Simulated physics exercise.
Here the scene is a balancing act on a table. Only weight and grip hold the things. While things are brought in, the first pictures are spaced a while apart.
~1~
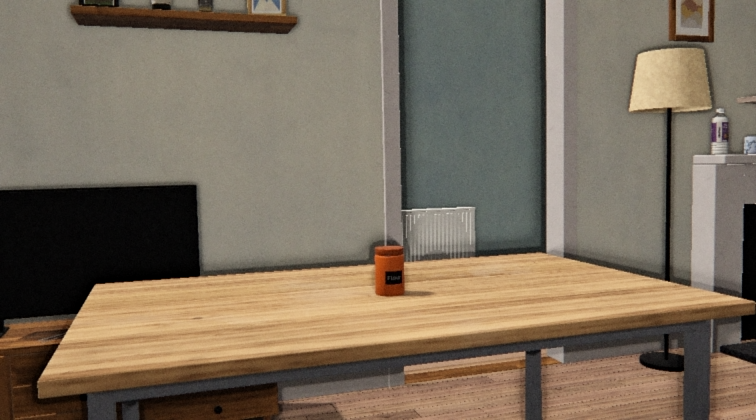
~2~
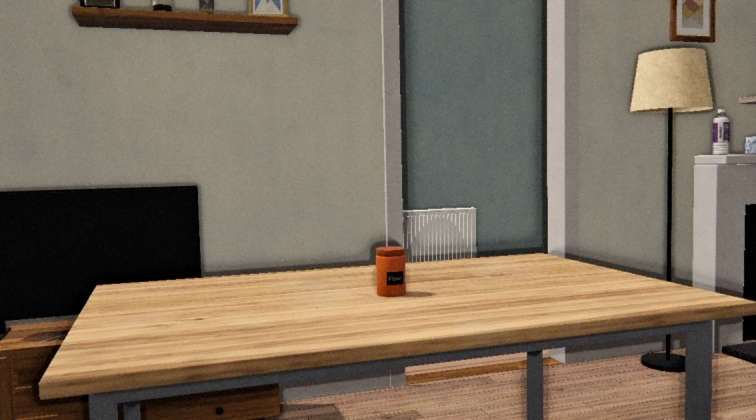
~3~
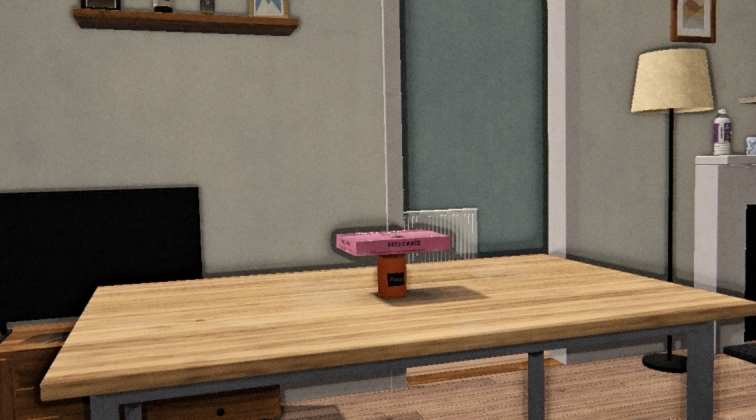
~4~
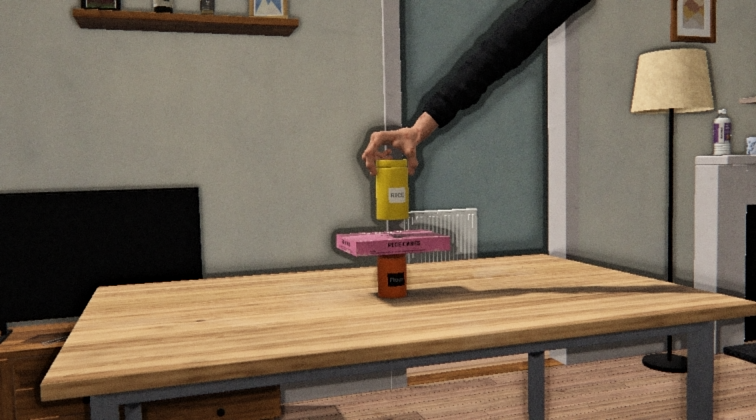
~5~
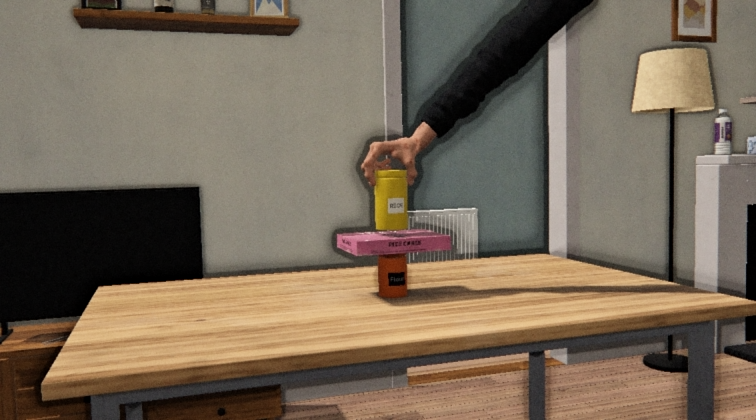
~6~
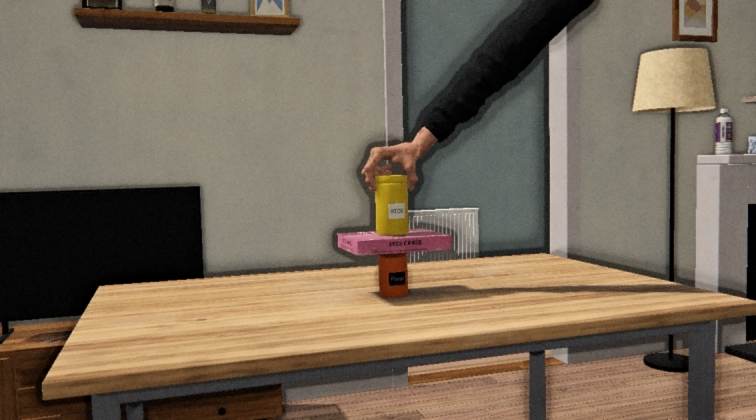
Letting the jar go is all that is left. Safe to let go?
The tower remains standing.
Then, 0.20 s later than the last frame, all is still.
Then, 0.50 s later than the last frame, yellow jar resting near (392, 205).
When it is over, all 3 as before. End places, in pixels of the last picture, yellow jar near (392, 205). The stack keeps its balance.
